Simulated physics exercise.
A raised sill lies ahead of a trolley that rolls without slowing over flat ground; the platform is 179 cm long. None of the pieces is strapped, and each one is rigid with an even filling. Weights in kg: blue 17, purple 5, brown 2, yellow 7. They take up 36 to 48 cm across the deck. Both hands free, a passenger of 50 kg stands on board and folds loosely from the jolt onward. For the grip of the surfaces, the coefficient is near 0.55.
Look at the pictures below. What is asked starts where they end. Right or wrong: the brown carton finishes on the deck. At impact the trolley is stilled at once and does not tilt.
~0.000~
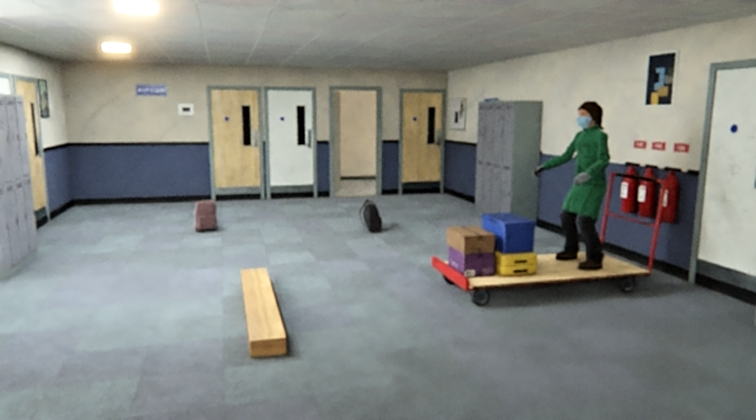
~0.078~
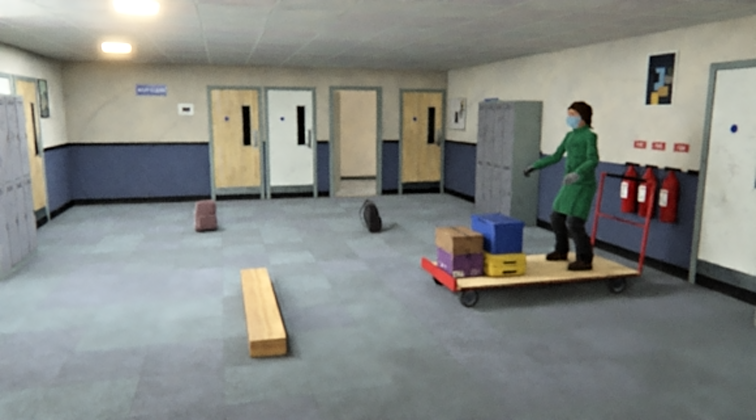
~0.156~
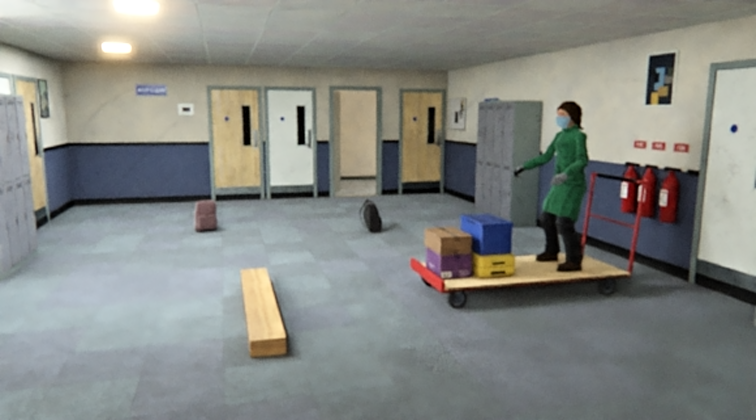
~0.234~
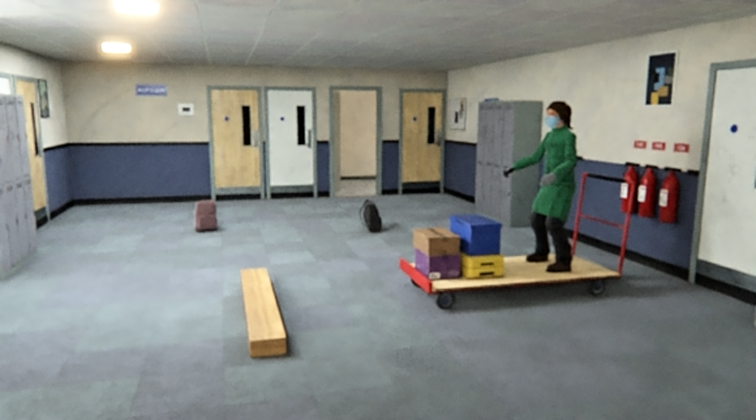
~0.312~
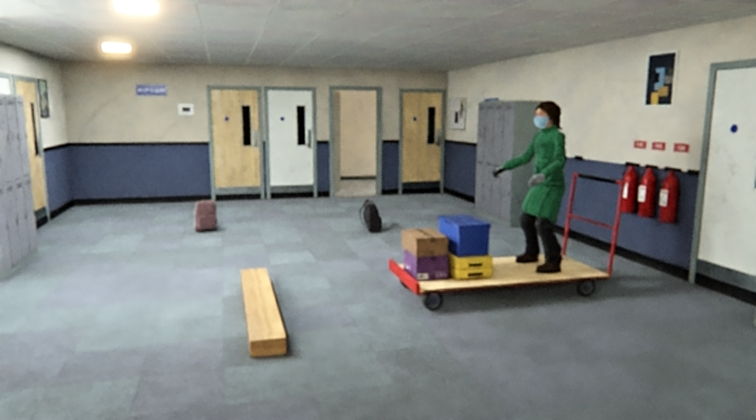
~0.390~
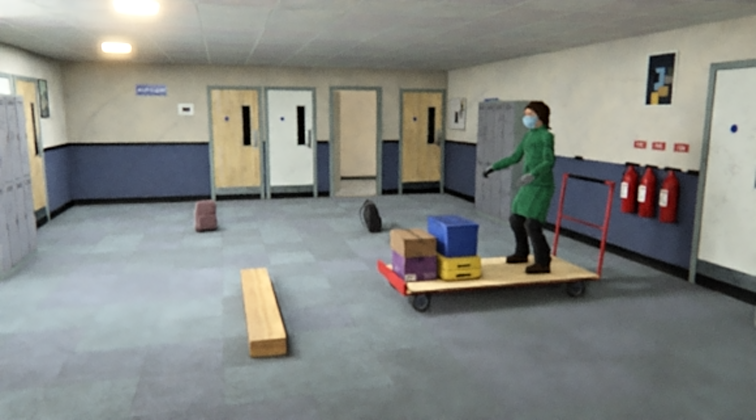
Wrong, it finishes off the deck.
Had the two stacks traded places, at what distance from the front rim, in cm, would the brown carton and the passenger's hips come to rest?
Swapped: Brown 40 cm behind; hips 110 cm behind.
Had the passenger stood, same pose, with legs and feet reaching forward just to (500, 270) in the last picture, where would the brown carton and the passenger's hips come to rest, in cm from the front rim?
You'd find the brown one 30 cm past and the hips 100 cm behind the front rim.
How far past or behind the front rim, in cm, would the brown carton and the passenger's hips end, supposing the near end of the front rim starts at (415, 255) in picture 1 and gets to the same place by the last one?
So the brown one stops 10 cm short of the front rim, while the hips end up 120 cm behind it.
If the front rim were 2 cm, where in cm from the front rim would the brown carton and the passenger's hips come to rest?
The brown item would end 30 cm past the front rim, while the hips end 110 cm behind it.
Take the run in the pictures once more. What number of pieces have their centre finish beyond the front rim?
The overall count comes to 1.
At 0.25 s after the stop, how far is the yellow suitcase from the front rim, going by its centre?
Behind the rim by about 50 cm.
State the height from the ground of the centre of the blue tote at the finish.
About 55 cm above the ground.
The wheels strike at 1.17 s.
After 1.42 s the brown carton is 0 cm behind the rim, tilted 15°, near (262, 252) in the last picture's view.
After 1.72 s the brown carton is 14 cm past the rim, tilted 105°, near (246, 281) in the last picture's view.
After 2.17 s the brown carton is 33 cm past the rim, tilted 180°, near (222, 305) in the last picture's view.
When all is still (3.8 s), past the rim, brown carton; behind it, blue tote, purple carton, yellow suitcase and the passenger's hips.
